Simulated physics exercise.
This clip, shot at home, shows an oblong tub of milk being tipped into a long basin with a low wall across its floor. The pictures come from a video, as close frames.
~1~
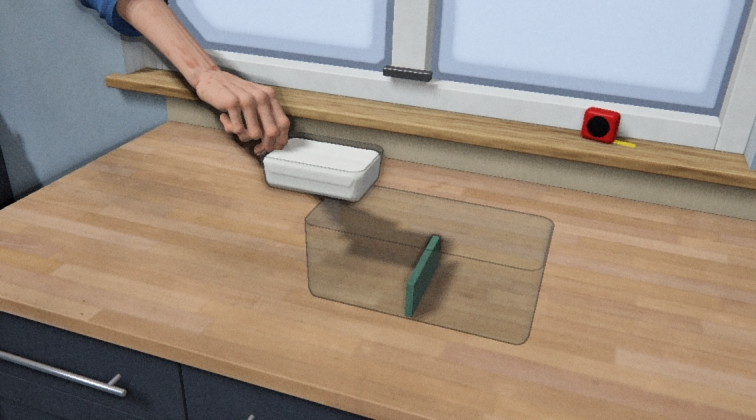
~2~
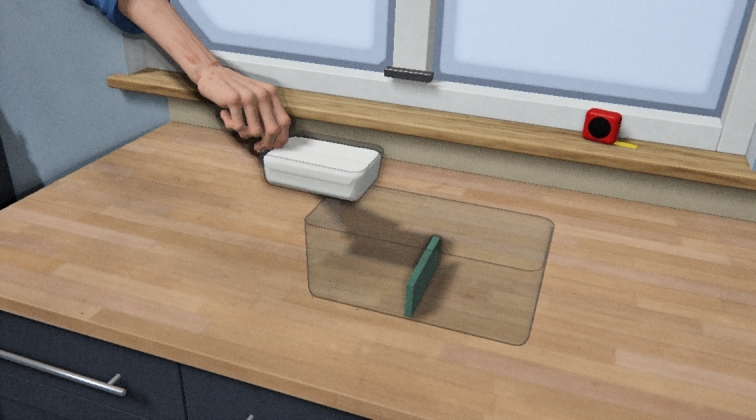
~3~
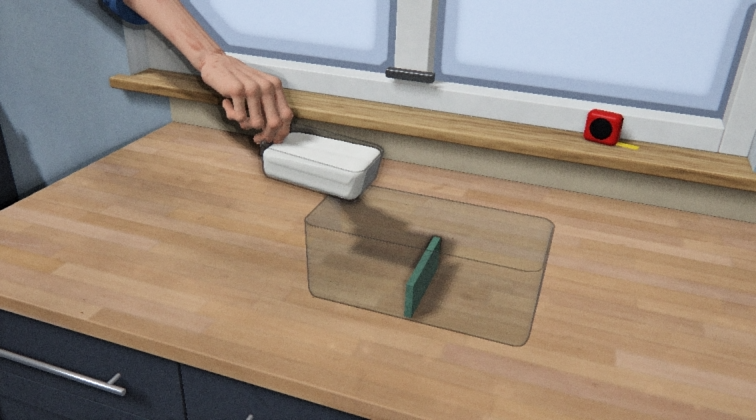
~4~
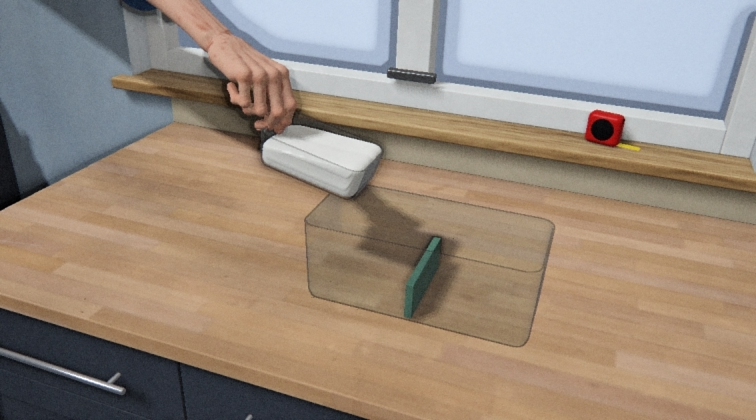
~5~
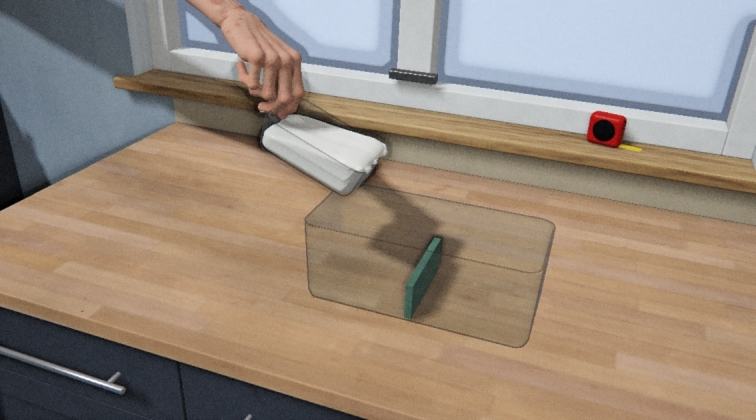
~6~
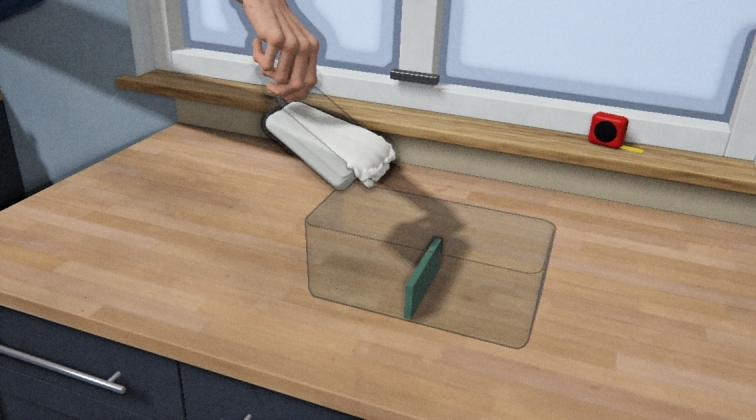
On a wooden counter below a window, a hand holds a white oblong tub of milk level beside a long clear basin with a low green wall across its floor. The hand rises and tilts the tub rightward, gradually at first, then more steeply, as the white milk slides toward the lower edge and begins bulging over it.
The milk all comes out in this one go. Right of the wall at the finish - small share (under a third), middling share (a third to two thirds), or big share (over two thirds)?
Big.
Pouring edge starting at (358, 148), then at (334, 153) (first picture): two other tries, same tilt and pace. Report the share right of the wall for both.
It comes to about 65 %, followed by about 5 %.
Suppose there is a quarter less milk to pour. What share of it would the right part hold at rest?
The share comes to some 75 parts in a hundred.
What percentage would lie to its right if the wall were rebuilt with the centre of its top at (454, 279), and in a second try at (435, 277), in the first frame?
Result: 35 % first, 60 % second.
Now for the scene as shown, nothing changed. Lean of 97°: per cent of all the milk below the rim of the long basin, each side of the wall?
Near 10 in a hundred left, near 35 in a hundred right.
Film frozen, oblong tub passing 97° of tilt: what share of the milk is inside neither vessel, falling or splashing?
About 45 per cent.
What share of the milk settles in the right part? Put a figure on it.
Some 75 per cent.
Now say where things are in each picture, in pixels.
In the first frame, tilt 0°; pouring edge (374, 161); surface from (277, 147) to (374, 163); the long basin's rim runs from (323, 201) to (549, 245); the wall's top is at (424, 259).
In the second frame, tilt 1°; pouring edge (374, 161); surface from (278, 145) to (374, 163).
In the third frame, tilt 6°; pouring edge (374, 162); surface from (277, 141) to (374, 160).
In the fourth frame, tilt 13°; pouring edge (374, 162); surface from (278, 132) to (375, 157).
In the fifth frame, tilt 22°; pouring edge (374, 162); surface from (279, 121) to (369, 151); 4 per cent is over the edge.
In the sixth frame, tilt 33°; pouring edge (374, 162); surface from (281, 109) to (364, 145); 11 per cent is over the edge.
A moment on, the oblong tub is tipped on its side and 7 per cent is still to pour, 10 is left of the wall and 36 right of it.
Next, the oblong tub is tipped right over and 0 per cent is still to pour, 14 is left of the wall and 79 right of it.
Then the oblong tub is tipped right over and 0 per cent is still to pour, 21 is left of the wall and 76 right of it.
Later the oblong tub is tipped right over and 0 per cent is still to pour, 21 is left of the wall and 76 right of it.
Finally, 21 per cent lies left of the wall, 76 right of it and 3 outside.
